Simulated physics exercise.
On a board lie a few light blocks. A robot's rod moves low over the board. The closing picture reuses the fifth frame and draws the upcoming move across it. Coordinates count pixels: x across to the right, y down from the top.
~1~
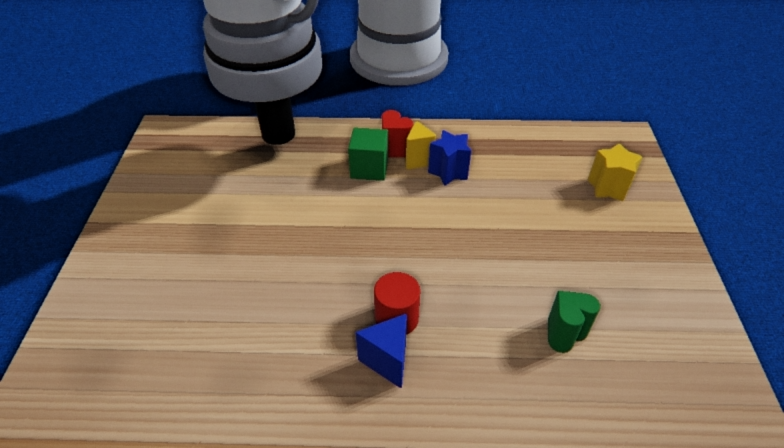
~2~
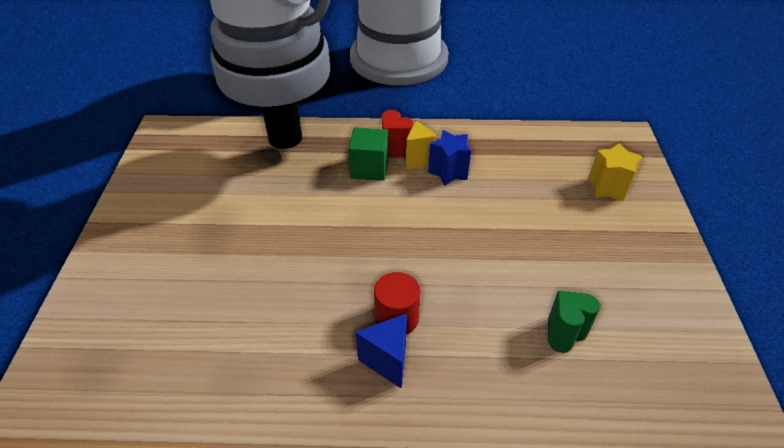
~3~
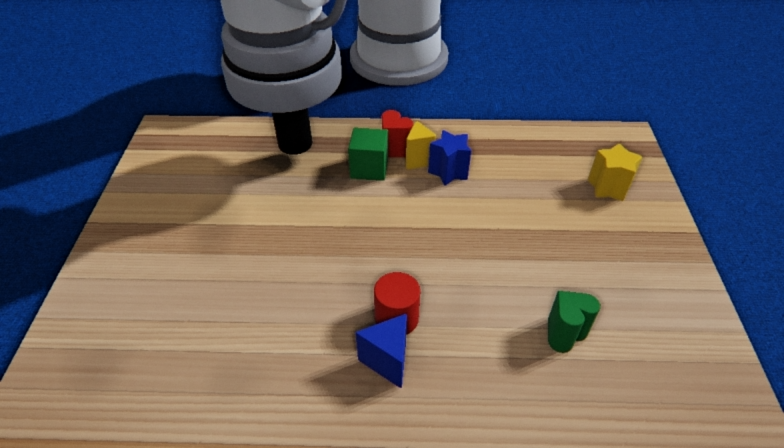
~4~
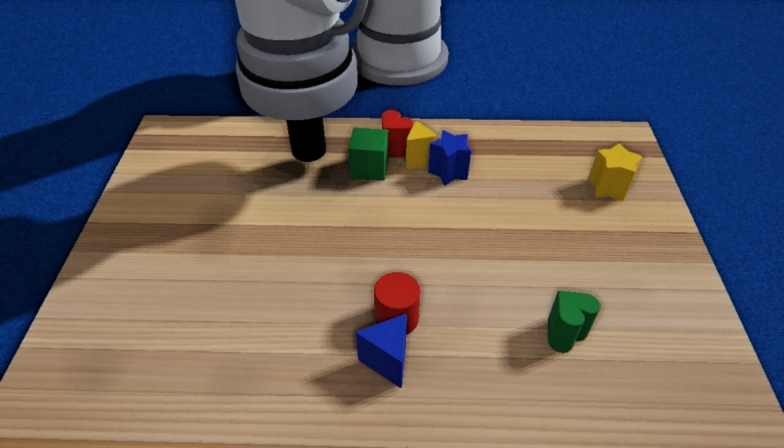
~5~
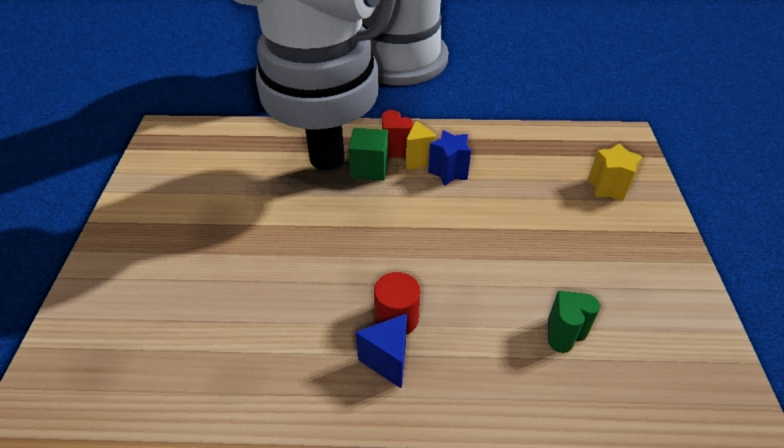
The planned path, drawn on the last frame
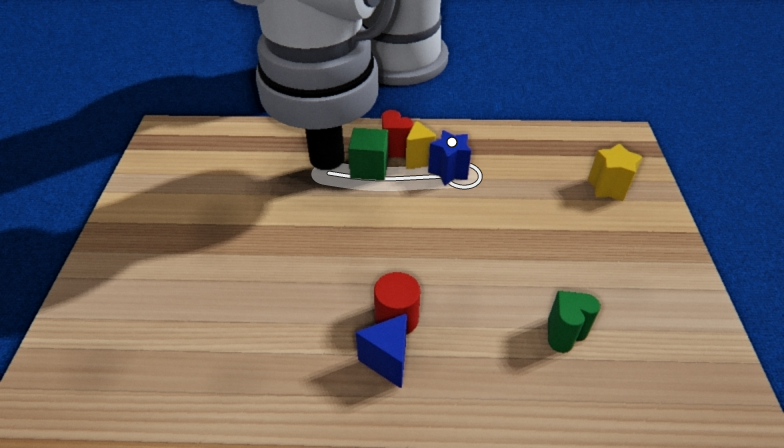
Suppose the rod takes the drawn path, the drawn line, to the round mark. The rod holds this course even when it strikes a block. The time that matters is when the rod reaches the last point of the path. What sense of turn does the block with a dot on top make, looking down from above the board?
It rotates clockwise.
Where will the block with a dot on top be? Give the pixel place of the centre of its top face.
The block with a dot on top ends near (498, 135).
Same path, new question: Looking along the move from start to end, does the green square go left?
Yes, that is what happens.
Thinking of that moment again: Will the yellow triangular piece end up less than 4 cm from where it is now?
I expect not.
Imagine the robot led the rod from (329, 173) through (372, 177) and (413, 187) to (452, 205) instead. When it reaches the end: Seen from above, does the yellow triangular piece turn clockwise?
My answer is no.
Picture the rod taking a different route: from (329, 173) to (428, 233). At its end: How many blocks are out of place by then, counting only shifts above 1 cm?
It will shift just one block.
The drawn path runs from (329, 173) through (395, 179) to (463, 175); the dot is on the blue star-shaped block.
The first path, step by step. One third of the way, rod (374, 165); green square (407, 140), turned 30° anticlockwise; red heart (397, 118); yellow triangular piece (430, 128), turned 30° anticlockwise.
Two thirds of the way, rod (420, 163); green square (446, 132), turned 60° anticlockwise; red heart (397, 118); yellow triangular piece (453, 115), turned 70° anticlockwise; blue star-shaped block (483, 137), turned 65° clockwise.
At the end, rod (465, 161); green square (463, 123), turned 85° anticlockwise; red heart (397, 118); yellow triangular piece (460, 106), turned 95° anticlockwise; blue star-shaped block (498, 135), turned 70° clockwise.
